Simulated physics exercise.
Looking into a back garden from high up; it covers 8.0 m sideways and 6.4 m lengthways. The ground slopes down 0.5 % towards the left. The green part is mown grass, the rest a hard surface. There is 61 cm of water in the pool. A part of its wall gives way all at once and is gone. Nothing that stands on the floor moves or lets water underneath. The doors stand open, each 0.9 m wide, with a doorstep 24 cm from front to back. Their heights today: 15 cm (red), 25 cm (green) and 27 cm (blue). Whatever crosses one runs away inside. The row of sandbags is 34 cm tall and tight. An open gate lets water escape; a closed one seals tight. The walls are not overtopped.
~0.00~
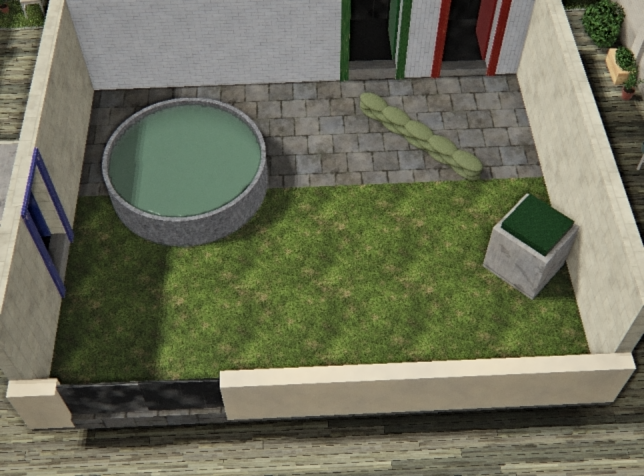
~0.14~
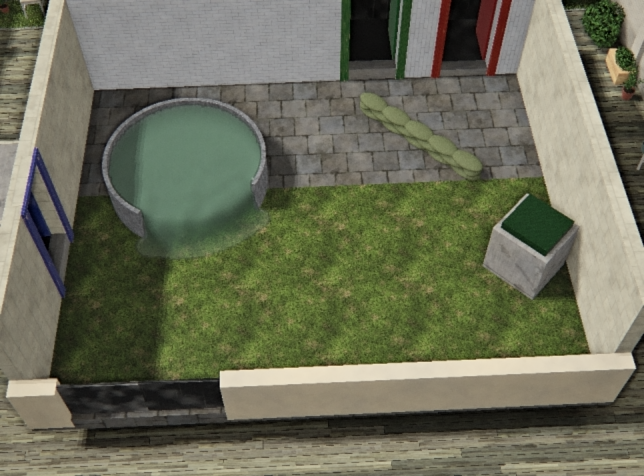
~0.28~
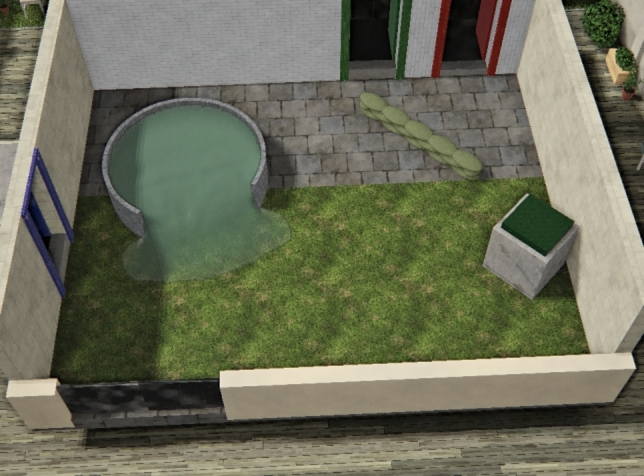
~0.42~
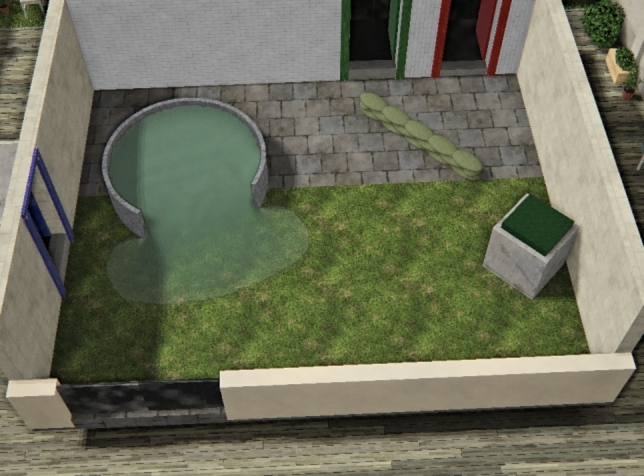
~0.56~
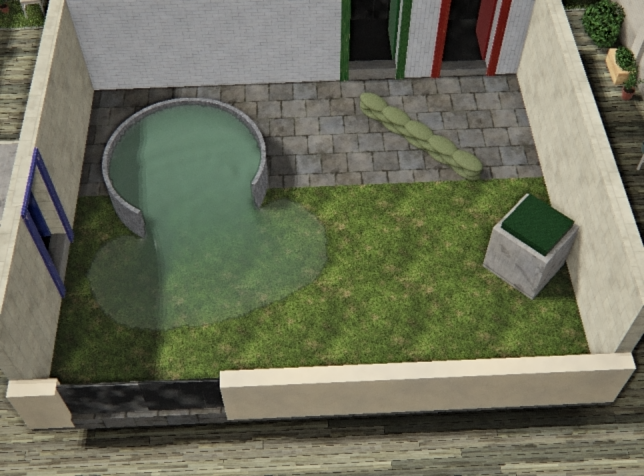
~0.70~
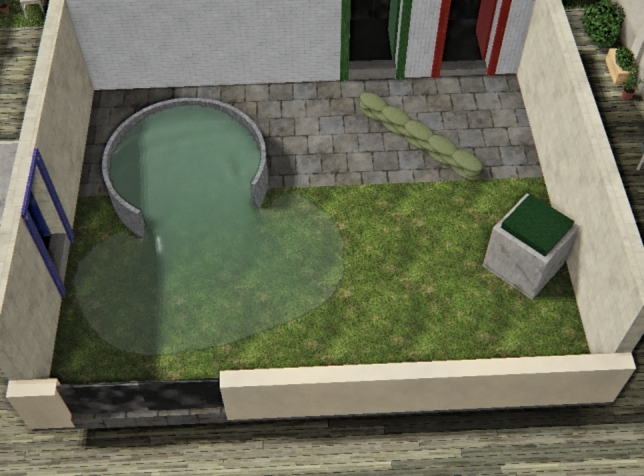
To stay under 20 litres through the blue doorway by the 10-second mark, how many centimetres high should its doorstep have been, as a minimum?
About 9 cm.
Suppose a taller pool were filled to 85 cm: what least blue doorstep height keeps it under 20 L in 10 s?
Some 12.5 cm.
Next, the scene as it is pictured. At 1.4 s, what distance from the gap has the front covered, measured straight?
Roughly 3.2 m.
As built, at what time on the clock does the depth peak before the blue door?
Around 6.5 s.
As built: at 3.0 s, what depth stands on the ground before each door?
Depths in cm: Red 0, green 0, blue 4.
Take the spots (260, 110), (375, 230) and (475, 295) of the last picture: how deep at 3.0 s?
Roughly 0, 3 and 0 cm, in turn.
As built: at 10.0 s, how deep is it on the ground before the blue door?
Some 9.0 cm.
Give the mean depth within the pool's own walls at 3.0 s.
Some 21 cm.
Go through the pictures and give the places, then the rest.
In the first frame, still water, 61 cm deep, in the pool at (185, 159); the blue door at (50, 229) is dry.
In the second frame, the gap is at (205, 232), the front 0.3 m out at (262, 225); the back of the pool holds 61 cm.
In the third frame, the gap is at (206, 234), the front 0.8 m out at (284, 238); the back of the pool holds 61 cm.
In the fourth frame, the gap is at (206, 235), the front 1.2 m out at (303, 250); the back of the pool holds 61 cm.
In the fifth frame, the front is at (301, 284), 1.6 m from the gap at (206, 235); 5.3 m2 of floor is wet, 61 cm left at the back.
In the sixth frame, the front is at (317, 303), 2.0 m from the gap at (206, 235); 7.5 m2 of floor is wet, 59 cm left at the back; the blue door at (50, 229), 2.3 m from the gap, is still 0.3 m from the nearest water.
After 1.4 s water covers 30 % of the floor, deepest (28 cm) near (203, 245); 2 cm at the blue door, 0 litres in over its 27 cm doorstep.
After 3.0 s water covers 40 % of the floor, deepest (30 cm) near (59, 405); 4 cm at the blue door, 0 litres in over its 27 cm doorstep.
After 10.0 s water covers 90 % of the floor, deepest (10 cm) near (277, 86); 9 cm at the blue door, 0 litres in over its 27 cm doorstep.
At the blue door as built, the water arrived by 1.2 s and peaked near 13 cm at 6.6 s.
With a doorstep of 7 cm, 51 litres would have come in within the 10 s; with 11.5 cm, 3 litres. So under 20 litres takes about 9 cm.
